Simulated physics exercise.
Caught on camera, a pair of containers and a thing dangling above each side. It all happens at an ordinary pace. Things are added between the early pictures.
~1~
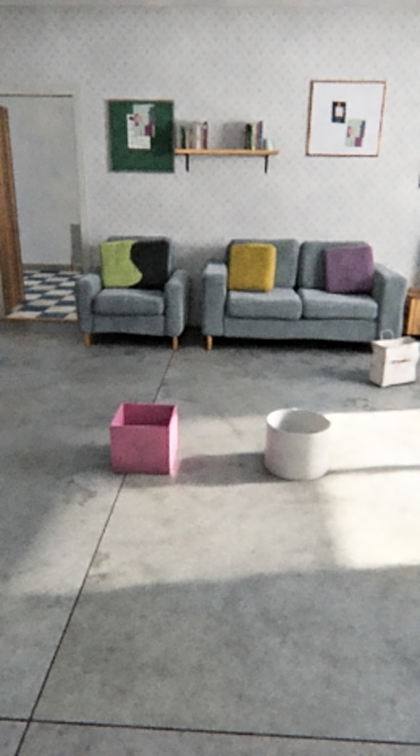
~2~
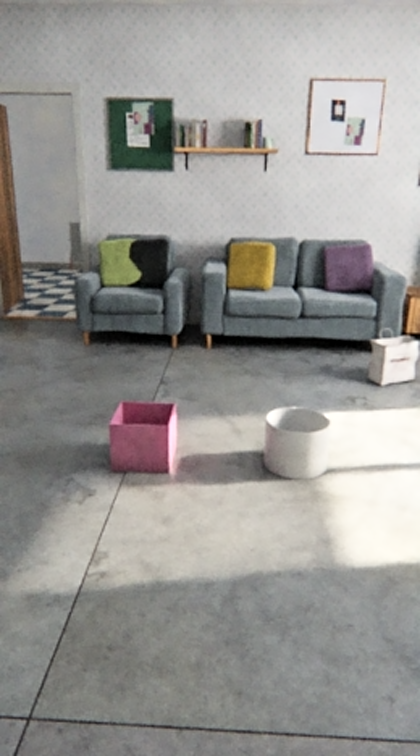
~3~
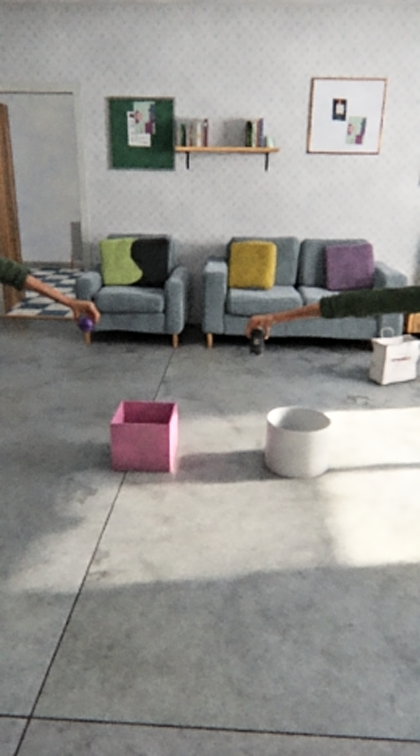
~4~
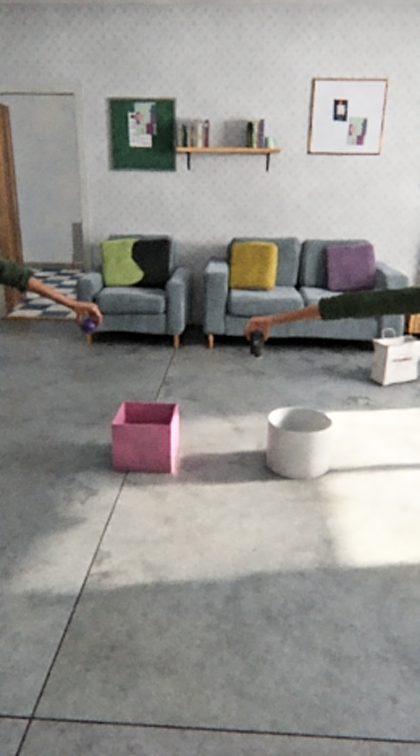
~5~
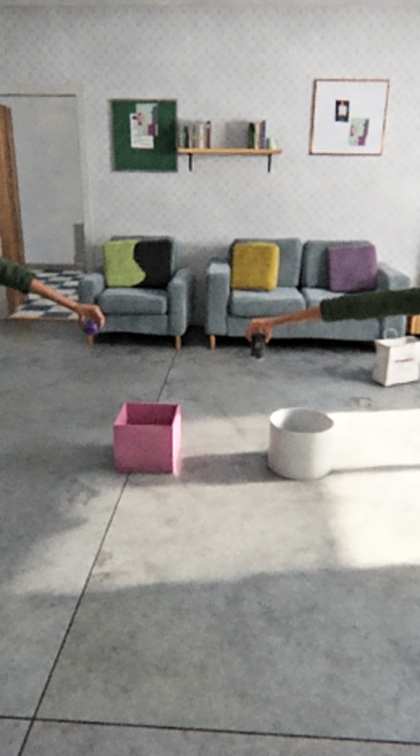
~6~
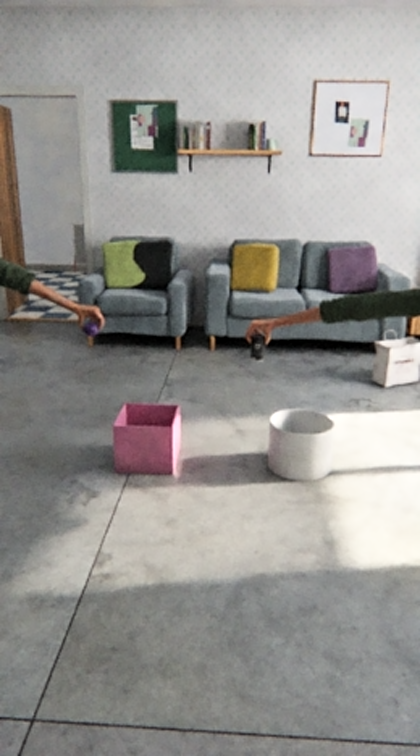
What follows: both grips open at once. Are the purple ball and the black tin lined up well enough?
Outcome: The purple ball misses and the black tin misses.
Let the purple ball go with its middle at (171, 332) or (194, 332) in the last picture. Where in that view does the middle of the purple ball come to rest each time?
About (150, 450) and (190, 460).
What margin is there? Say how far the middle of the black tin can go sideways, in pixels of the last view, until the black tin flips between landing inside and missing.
A shift of 20 pixels, going right.
Then, 0.22 s after the last picture, purple ball falling near (93, 361); black tin falling near (256, 379).
Then, 0.38 s after the last picture, purple ball falling near (97, 436); black tin falling near (253, 454).
Then, 0.60 s after the last picture, purple ball falling near (97, 434); black tin falling near (253, 448).
At rest, the purple ball falls beside it, near (98, 451); the black tin falls beside it, near (253, 453).
